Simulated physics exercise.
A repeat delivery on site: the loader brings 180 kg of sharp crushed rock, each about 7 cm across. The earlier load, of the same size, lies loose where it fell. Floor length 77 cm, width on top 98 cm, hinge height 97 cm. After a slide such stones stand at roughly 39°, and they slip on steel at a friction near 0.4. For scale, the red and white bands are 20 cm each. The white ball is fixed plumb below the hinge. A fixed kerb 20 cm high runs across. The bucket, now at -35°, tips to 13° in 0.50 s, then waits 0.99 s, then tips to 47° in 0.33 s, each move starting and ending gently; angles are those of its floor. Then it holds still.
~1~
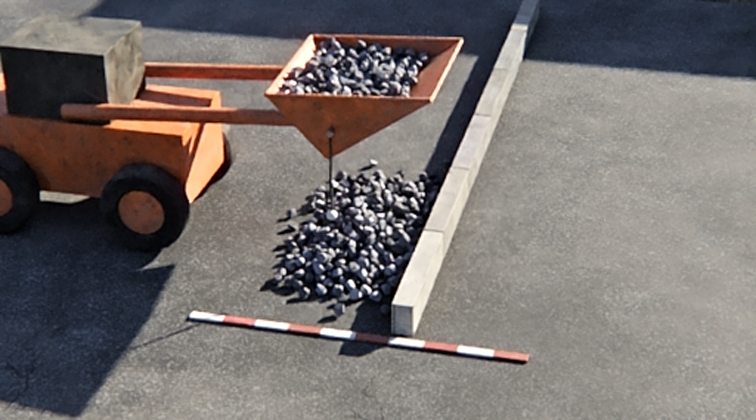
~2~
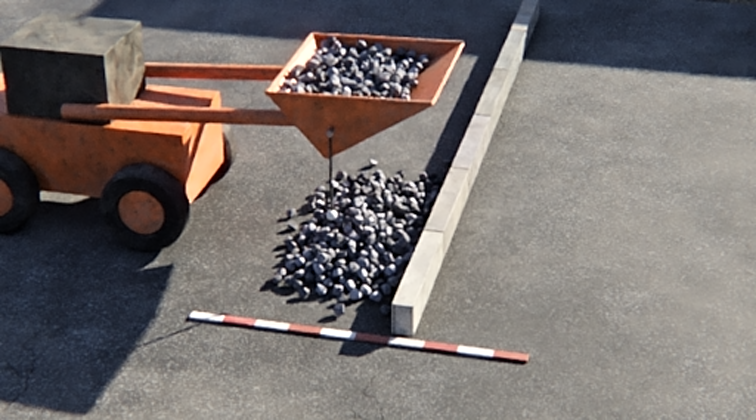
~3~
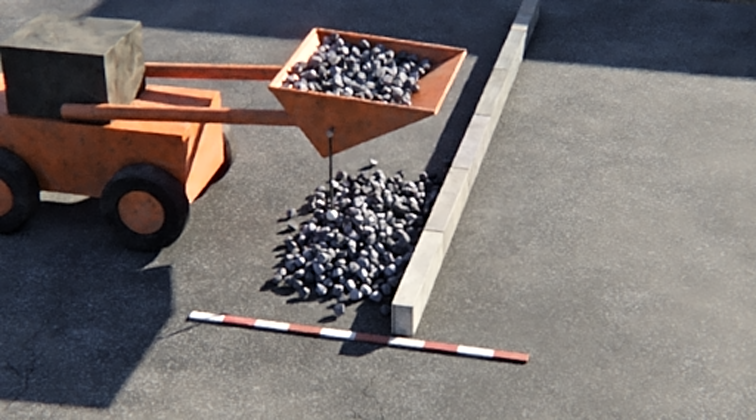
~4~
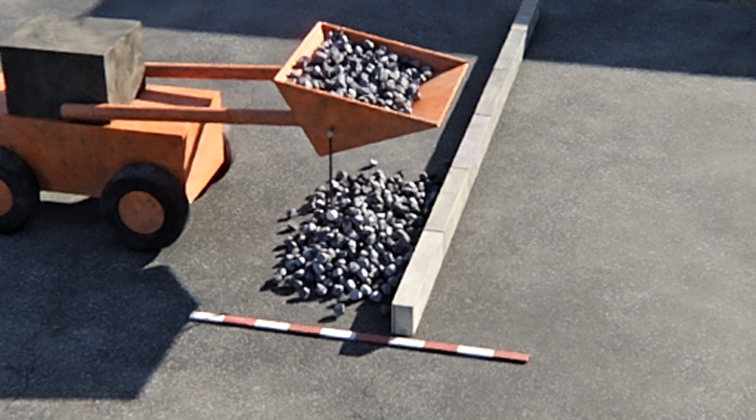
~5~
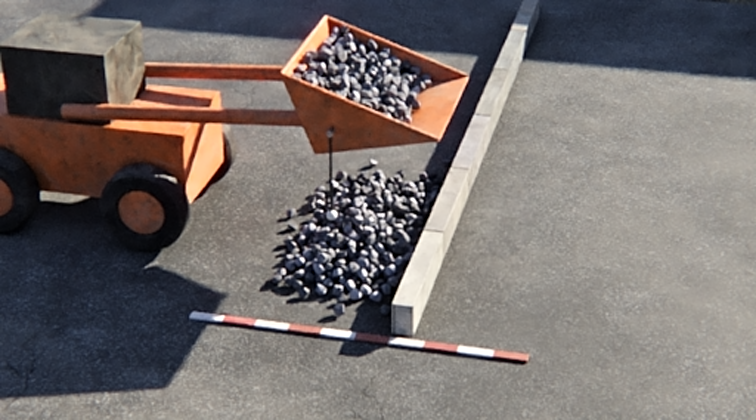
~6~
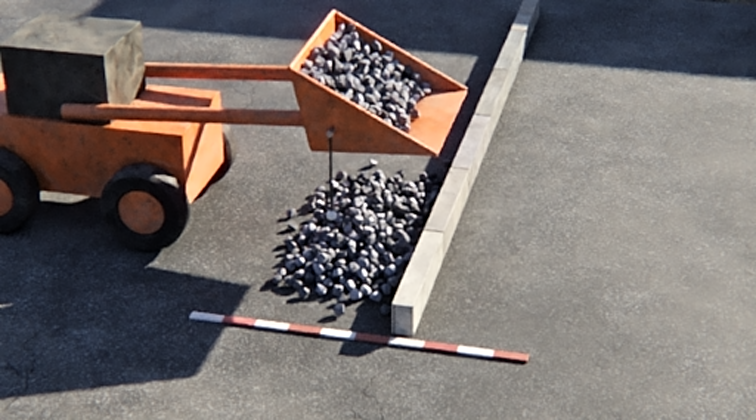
On dark, sunlit pavement, an orange loader on the left holds a bucket full of grey stones above a loose heap beside a low kerb. The bucket gradually tilts, its rear rising and its right lip lowering, while the stones stay inside and the heap below remains unchanged.
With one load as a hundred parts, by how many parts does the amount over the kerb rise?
Close to 38 parts in a hundred.
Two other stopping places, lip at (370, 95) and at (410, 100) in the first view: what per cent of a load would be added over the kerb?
First some 0, then 15 per cent.
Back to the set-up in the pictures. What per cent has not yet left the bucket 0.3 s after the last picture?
Roughly 100 per cent is still inside.
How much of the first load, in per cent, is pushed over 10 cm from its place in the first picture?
Roughly 0 per cent of them.
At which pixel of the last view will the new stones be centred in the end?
Their middle is at about (430, 223).
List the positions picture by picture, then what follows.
In the first frame, the bucket is at -35°, its lip at (431, 101); the top of the load is at (354, 56). The earlier load is highest near (363, 208), 19 cm above ground level, 100 % on this side of the kerb.
The second frame shows lip at (433, 104), floor tilted -33°, highest stones at (348, 55).
In the third frame, the bucket is at -28°, its lip at (435, 113); the top of the load is at (340, 54).
In the fourth frame, the bucket is at -21°, its lip at (438, 126); the top of the load is at (328, 46).
The fifth frame shows lip at (439, 140), floor tilted -12°, highest stones at (333, 43).
In the sixth frame, the bucket is at -4°, its lip at (437, 155); the top of the load is at (336, 41).
Then, 0.1 s after the last picture the floor is at 8°; in per cent of one load, 100 in the bucket, 100 on this side of the kerb; the foremost stones are at (426, 231).
Then, 0.3 s after the last picture the floor is at 13°; in per cent of one load, 100 in the bucket, 100 on this side of the kerb; the foremost stones are at (426, 231).
Then, 2.0 s after the last picture the floor is at 47°; in per cent of one load, 15 in the bucket, 163 on this side of the kerb, 22 over the kerb; the foremost stones are at (532, 238).
Then, 4.4 s after the last picture the floor is at 47°; in per cent of one load, 0 in the bucket, 162 on this side of the kerb, 38 over the kerb; the foremost stones are at (563, 246). Net gain over the kerb, 38.
